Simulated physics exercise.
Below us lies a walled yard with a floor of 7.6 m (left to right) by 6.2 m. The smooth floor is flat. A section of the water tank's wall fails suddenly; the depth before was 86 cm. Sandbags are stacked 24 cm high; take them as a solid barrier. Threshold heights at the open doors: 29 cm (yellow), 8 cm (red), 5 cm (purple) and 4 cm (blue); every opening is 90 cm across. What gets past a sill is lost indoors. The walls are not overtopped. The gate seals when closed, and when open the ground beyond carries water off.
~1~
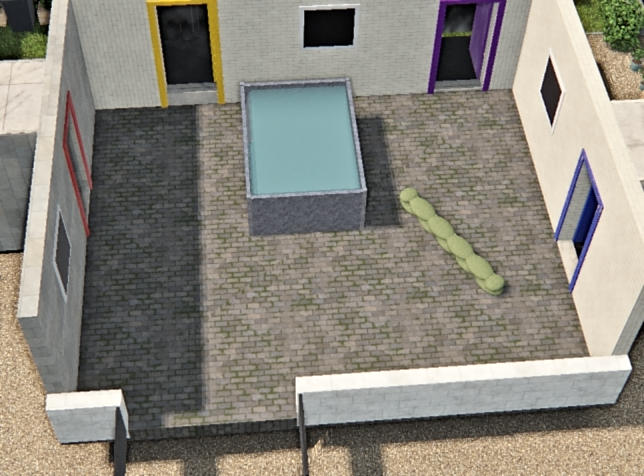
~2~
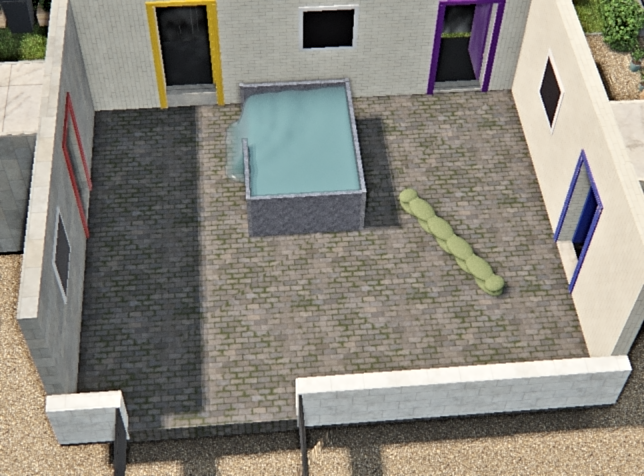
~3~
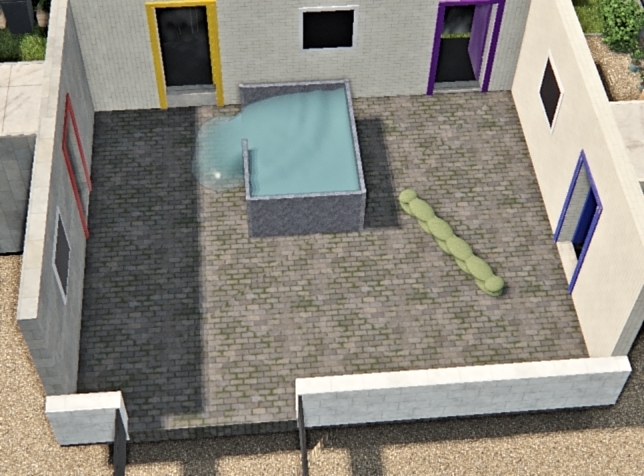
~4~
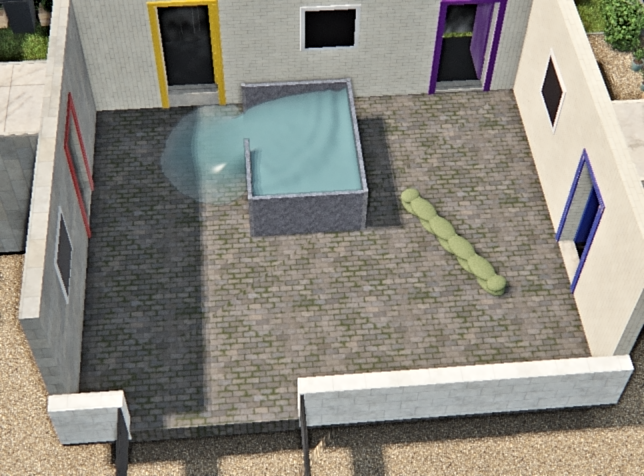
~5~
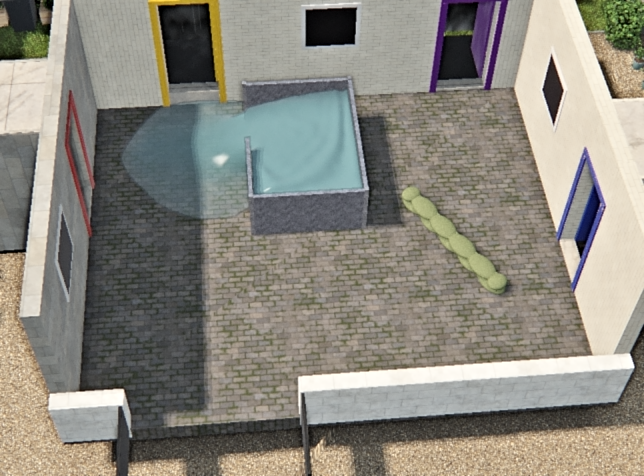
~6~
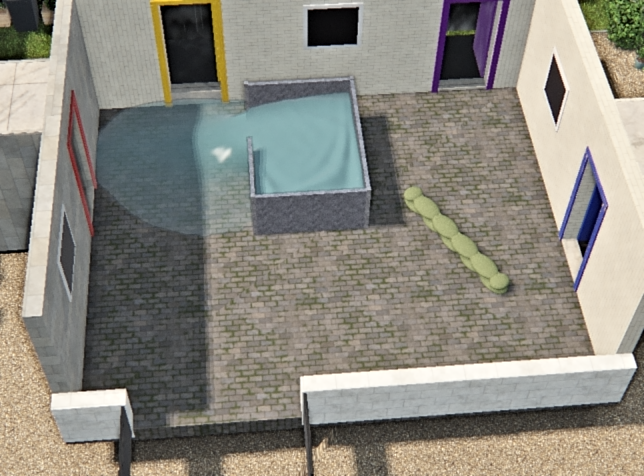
A walled yard with a brick-paved floor is seen from high above, its pale walls holding a yellow-framed doorway and a purple one at the back, a red frame at left and a blue one at right. A grey tank of blue-green water stands near the back wall, left of a diagonal row of green sandbags. Water pours through the tank's left side and spreads leftward in a widening, rounded sheet, reaching the left wall, while the view shifts very slightly.
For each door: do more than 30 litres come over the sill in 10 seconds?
Within that time: At the yellow door it keeps below the limit; at the red door it exceeds the limit; at the purple door it does not reach the limit; at the blue door it does not reach the limit.
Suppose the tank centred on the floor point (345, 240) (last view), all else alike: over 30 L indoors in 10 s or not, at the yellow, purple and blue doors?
Against that limit: Yellow below, purple below, blue below.
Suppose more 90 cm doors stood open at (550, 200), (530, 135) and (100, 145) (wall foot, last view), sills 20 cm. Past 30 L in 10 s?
In turn: Under, not over, above.
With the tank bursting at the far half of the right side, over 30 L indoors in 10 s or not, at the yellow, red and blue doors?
Against that limit: Yellow not over, red under, blue above.
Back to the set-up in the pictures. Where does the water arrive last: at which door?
Last comes the blue one.
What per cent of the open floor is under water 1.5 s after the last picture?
Near 20 per cent is wet.
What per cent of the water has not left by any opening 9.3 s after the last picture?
Some 60 per cent remains.
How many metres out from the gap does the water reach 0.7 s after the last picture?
Some 3.8 m out.
Then, 0.7 s after the last picture water covers 20 % of the floor and is deepest (68 cm) near (100, 111); yellow door 31 cm at the sill, 1 L in, red door 25 cm at the sill, 29 L in, purple door not reached, blue door not reached.
Then, 1.5 s after the last picture water covers 20 % of the floor and is deepest (51 cm) near (161, 115); yellow door 25 cm at the sill, 9 L in, red door 25 cm at the sill, 110 L in, purple door not reached, blue door not reached.
Then, 2.8 s after the last picture water covers 40 % of the floor and is deepest (32 cm) near (82, 406); yellow door 27 cm at the sill, 13 L in, red door 17 cm at the sill, 193 L in, purple door not reached, blue door not reached.
Then, 5.3 s after the last picture water covers 55 % of the floor and is deepest (20 cm) near (81, 418); yellow door 18 cm at the sill, 14 L in, red door 16 cm at the sill, 267 L in, purple door 3 cm at the sill, 0 L in, blue door not reached.
Then, 9.3 s after the last picture water covers 85 % of the floor and is deepest (10 cm) near (81, 418); yellow door 9 cm at the sill, 14 L in, red door 9 cm at the sill, 303 L in, purple door 3 cm at the sill, 0 L in, blue door 5 cm at the sill, 0 L in.
